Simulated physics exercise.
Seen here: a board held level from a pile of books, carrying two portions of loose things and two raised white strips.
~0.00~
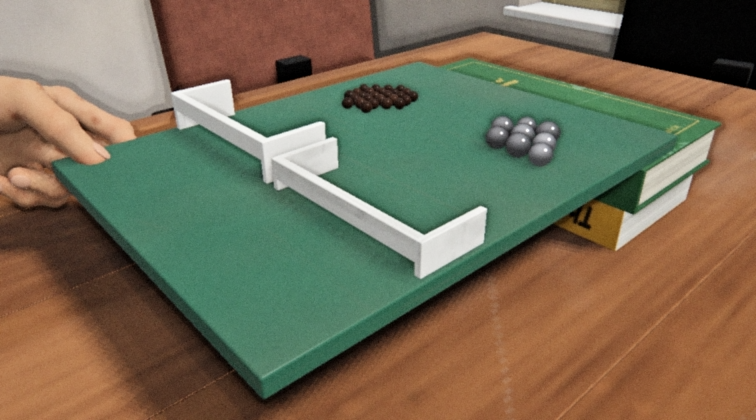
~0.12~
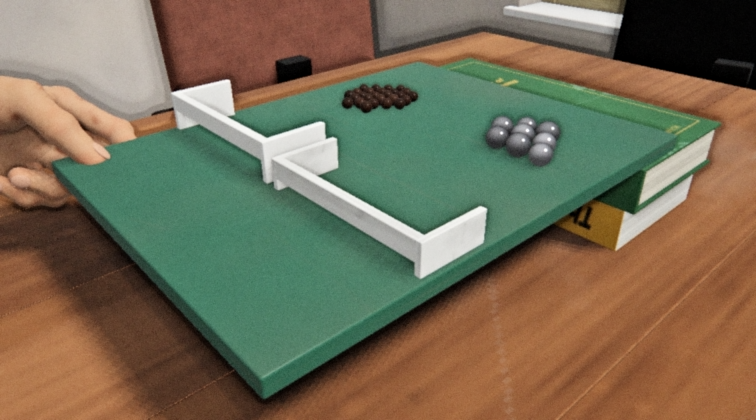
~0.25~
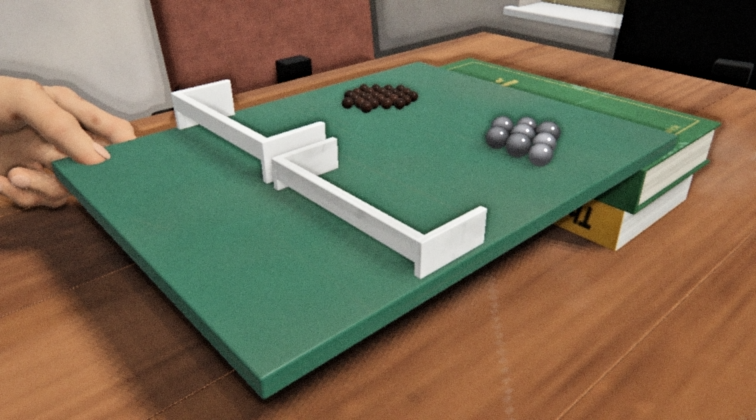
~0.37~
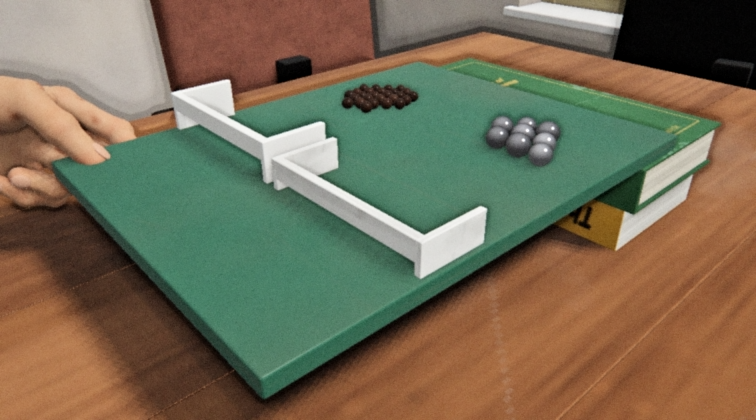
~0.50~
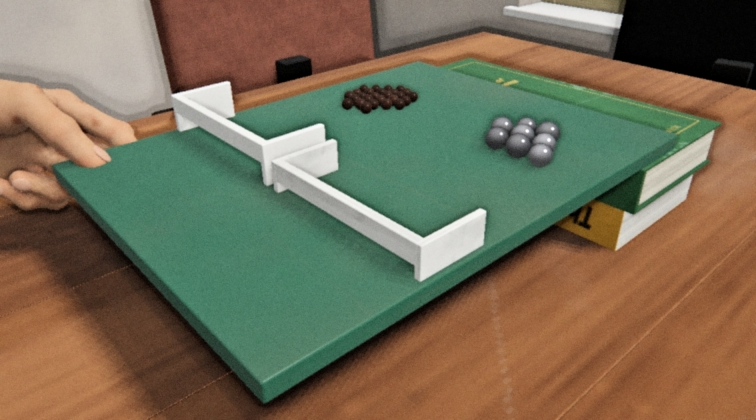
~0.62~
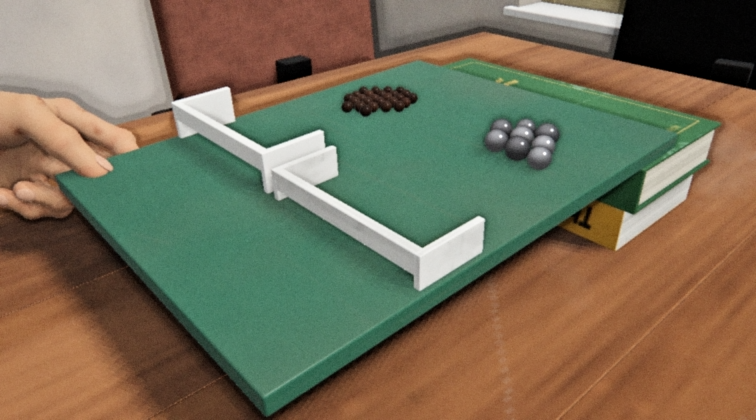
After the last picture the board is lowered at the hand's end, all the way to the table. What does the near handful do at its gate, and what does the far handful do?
My prediction: I reckon the near handful gets caught; I reckon the far handful clears it fine.
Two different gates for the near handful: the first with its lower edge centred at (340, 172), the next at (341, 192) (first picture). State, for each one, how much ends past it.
The first try lets some 100 per cent by, the second some 100 per cent.
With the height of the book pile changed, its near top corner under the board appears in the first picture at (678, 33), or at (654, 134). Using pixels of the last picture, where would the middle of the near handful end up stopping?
Roughly (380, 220) first, then (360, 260).
After 0.85 s, board sloping at 7°; near handful where it was; far handful where it was.
After 1.13 s, board sloping at 13°; near handful on its way down; far handful on its way down.
After 1.44 s, board resting at 14°; near handful has reached its gate; far handful the whole lot past its gate.
In the end (2.8 s), board resting at 14°; near handful gathered behind its gate; far handful the whole lot past its gate.
